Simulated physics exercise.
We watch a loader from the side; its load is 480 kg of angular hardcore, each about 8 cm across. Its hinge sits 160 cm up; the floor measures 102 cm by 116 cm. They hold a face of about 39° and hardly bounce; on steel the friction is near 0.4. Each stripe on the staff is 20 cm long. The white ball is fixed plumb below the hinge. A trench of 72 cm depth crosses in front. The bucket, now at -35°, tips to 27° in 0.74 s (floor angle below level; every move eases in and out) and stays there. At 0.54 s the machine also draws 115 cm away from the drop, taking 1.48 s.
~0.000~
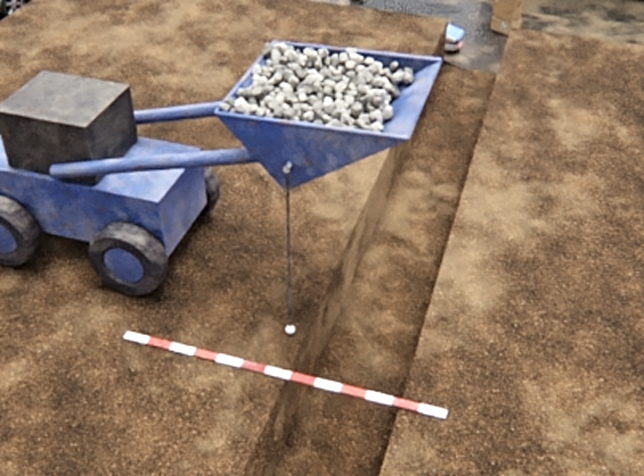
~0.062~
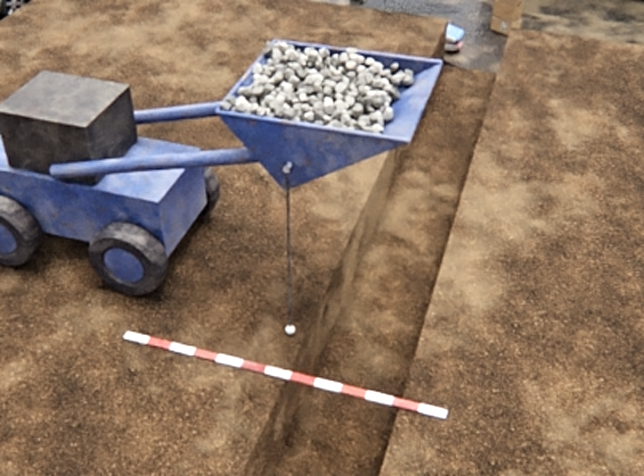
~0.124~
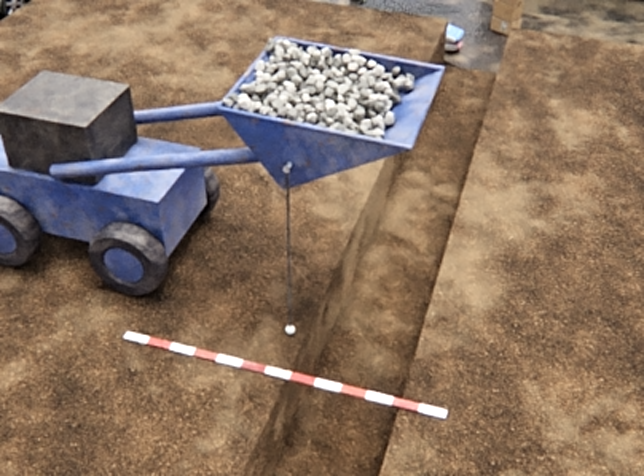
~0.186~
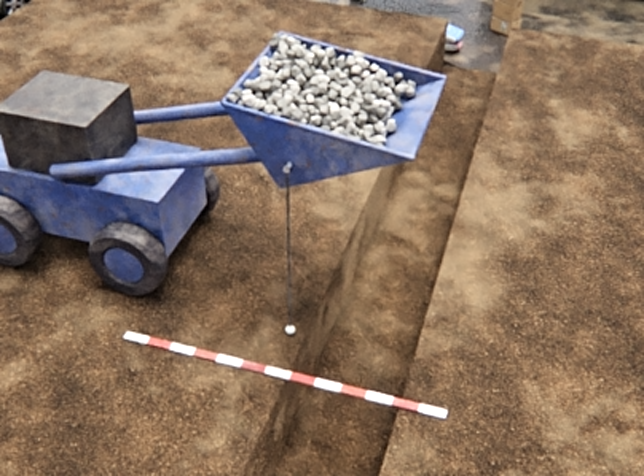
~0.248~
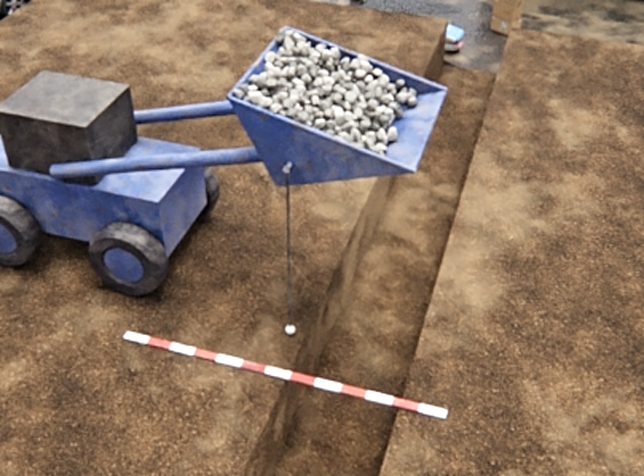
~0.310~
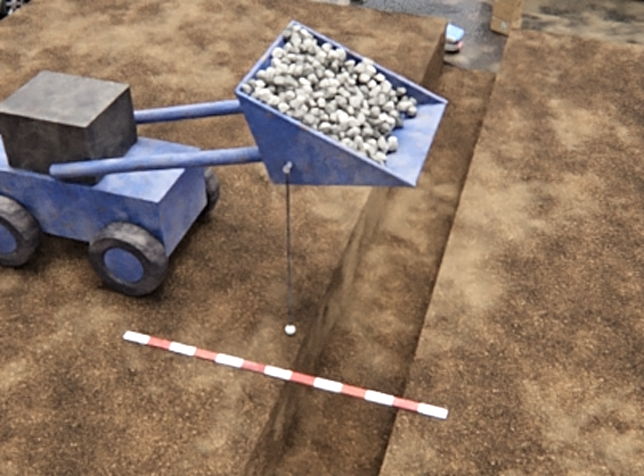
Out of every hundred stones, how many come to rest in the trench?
Close to 70 in a hundred.
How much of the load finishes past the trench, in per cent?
Near 10 in a hundred.
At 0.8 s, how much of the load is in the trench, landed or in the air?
About 5 per cent by then.
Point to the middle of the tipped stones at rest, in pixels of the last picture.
Their middle is at about (376, 348).
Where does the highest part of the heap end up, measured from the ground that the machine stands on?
Some 16 cm above that level.
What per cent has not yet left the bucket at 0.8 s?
It holds some 95 per cent.
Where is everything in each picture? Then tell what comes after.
In the first picture, the bucket is at -35°, its lip at (408, 139); the top of the load is at (307, 56).
In the second picture, the bucket is at -34°, its lip at (409, 141); the top of the load is at (301, 55); the stones move at 0.2 m/s on average.
In the third picture, the bucket is at -30°, its lip at (411, 148); the top of the load is at (283, 58); the stones move at 0.3 m/s on average.
In the fourth picture, lip at (413, 159), floor tilted -25°, highest stones at (280, 49); the stones move at 0.5 m/s on average.
In the fifth picture, the bucket is at -19°, its lip at (415, 172); the top of the load is at (286, 43); the stones move at 0.5 m/s on average.
In the sixth picture, lip at (415, 186), floor tilted -11°, highest stones at (293, 39); the stones move at 0.6 m/s on average.
After 0.6 s the floor is at 17°; 100 % in the bucket; the foremost stones are at (391, 162).
After 0.8 s the floor is at 27°; 96 % in the bucket, 4 % in the trench; the foremost stones are at (412, 181).
After 2.5 s the floor is at 27°; 1 % in the bucket, 20 % short of the trench, 72 % in the trench, 8 % past the trench; the foremost stones are at (518, 328).
After 5.1 s the floor is at 27°; 0 % in the bucket, 20 % short of the trench, 72 % in the trench, 8 % past the trench; the foremost stones are at (518, 328).
